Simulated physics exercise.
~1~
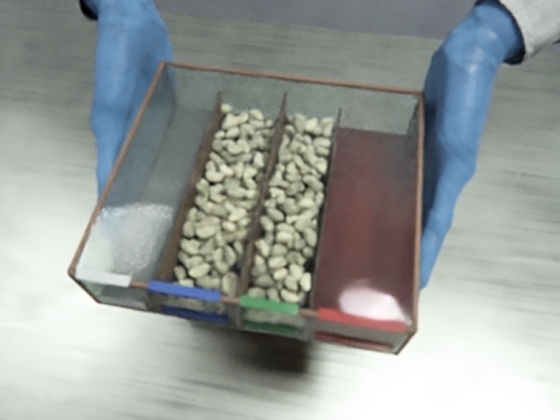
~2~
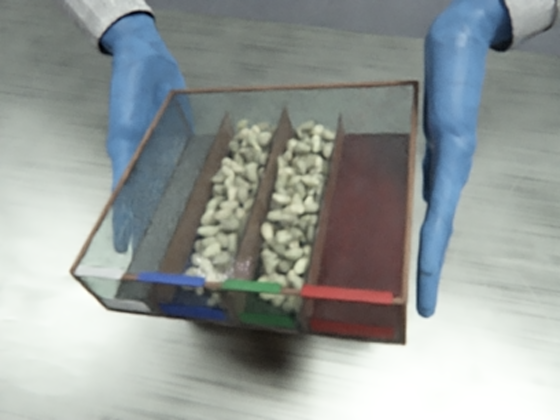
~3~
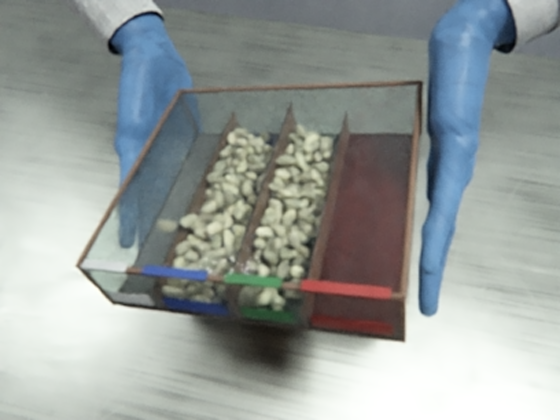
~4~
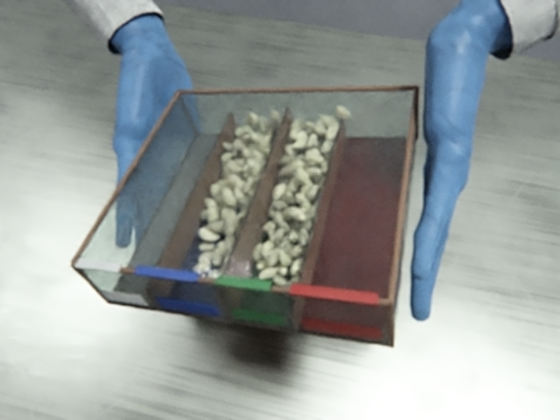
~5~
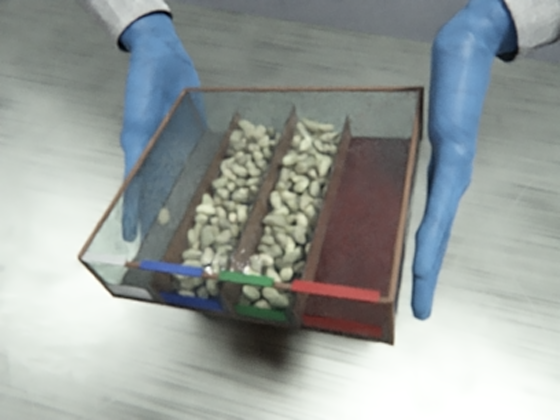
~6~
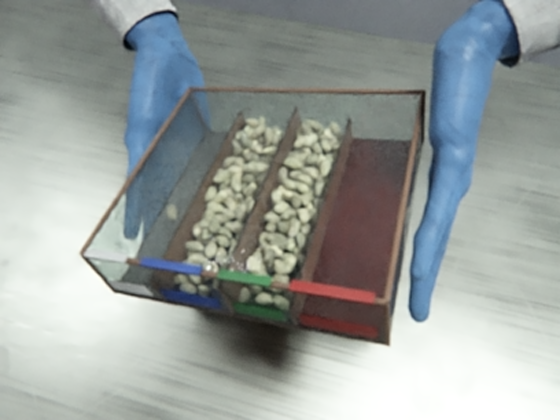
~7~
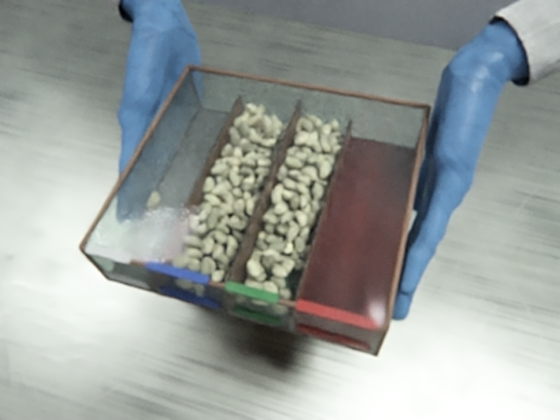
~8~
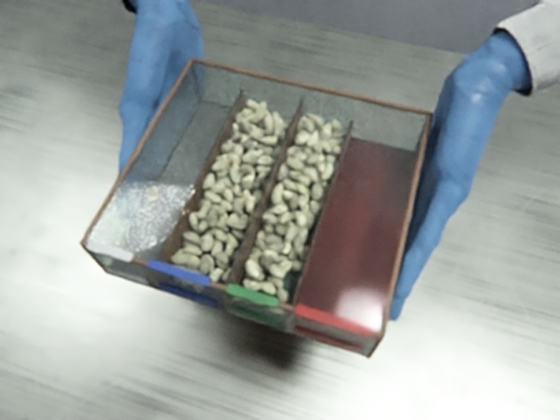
Over a pale surface, gloved hands tilt and level a box, beans staying in two compartments.
